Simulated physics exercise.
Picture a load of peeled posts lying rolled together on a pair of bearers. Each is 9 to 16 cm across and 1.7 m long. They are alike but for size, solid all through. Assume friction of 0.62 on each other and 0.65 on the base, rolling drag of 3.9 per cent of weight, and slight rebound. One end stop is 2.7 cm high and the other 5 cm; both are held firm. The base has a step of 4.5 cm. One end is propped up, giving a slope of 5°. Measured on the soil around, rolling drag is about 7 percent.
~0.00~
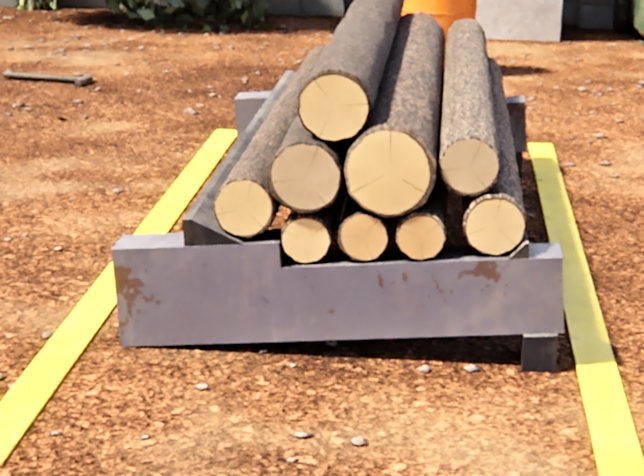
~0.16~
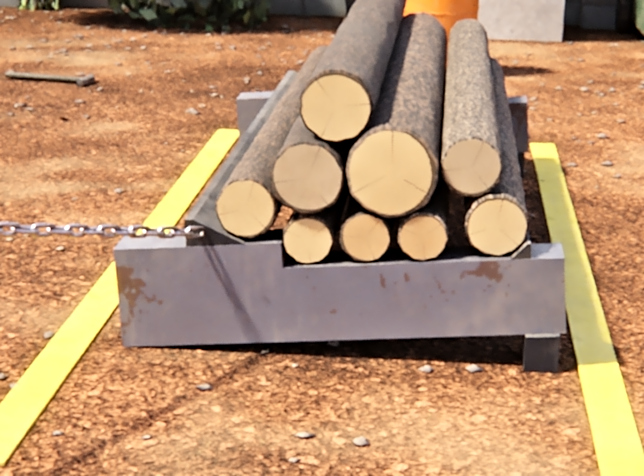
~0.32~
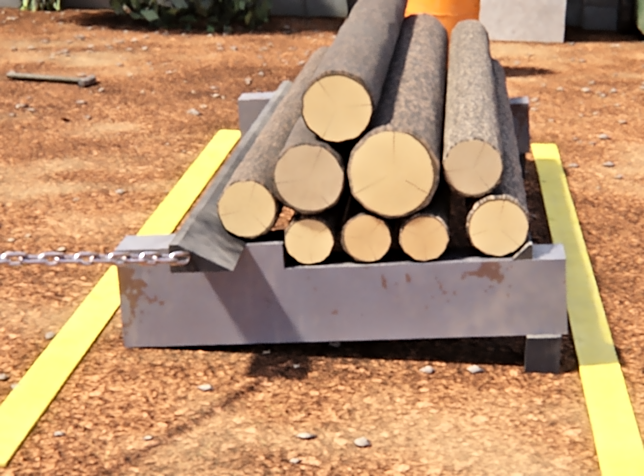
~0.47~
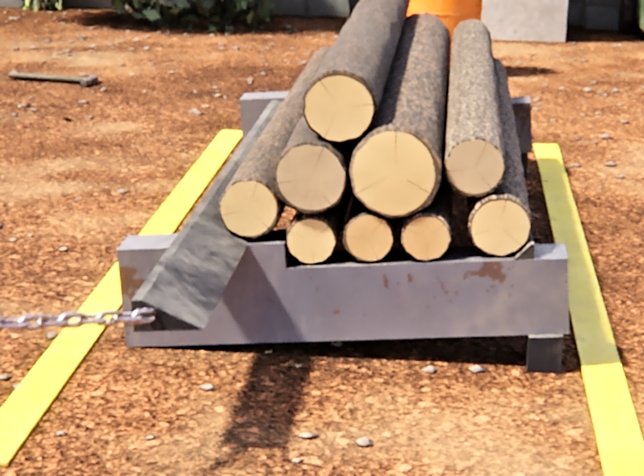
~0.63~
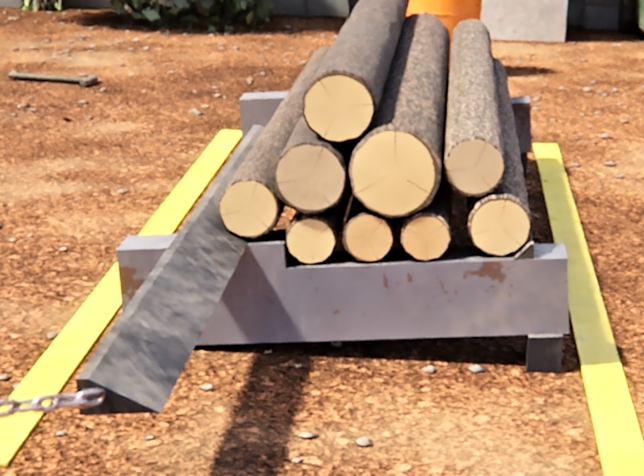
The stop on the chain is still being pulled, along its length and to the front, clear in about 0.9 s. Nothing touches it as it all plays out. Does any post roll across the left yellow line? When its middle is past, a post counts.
Lab note - yes.
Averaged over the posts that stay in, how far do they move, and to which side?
Roughly 5 cm to the left.
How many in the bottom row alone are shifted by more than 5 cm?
0 of them.
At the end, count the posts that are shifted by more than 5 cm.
Count: 3.
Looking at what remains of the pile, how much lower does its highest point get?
Something like 10 cm, I'd say.
After 1.47 s, 0 now displaced over 5 cm; not one across the yellow lines; the one last seen at (339, 107) in place.
After 1.82 s, 1 now displaced over 5 cm; not one across the yellow lines; the one last seen at (339, 107) 2.6 cm left and 1.3 cm down.
After 2.97 s, 3 now displaced over 5 cm; 1 across the left yellow line; the one last seen at (339, 107) 45 cm left and 24 cm down.
All still by 3.7 s, 3 moved over 5 cm; 2 across the left yellow line; the one last seen at (339, 107) 56 cm left and 32 cm down; top of the pile 42 cm high, from 51 cm.
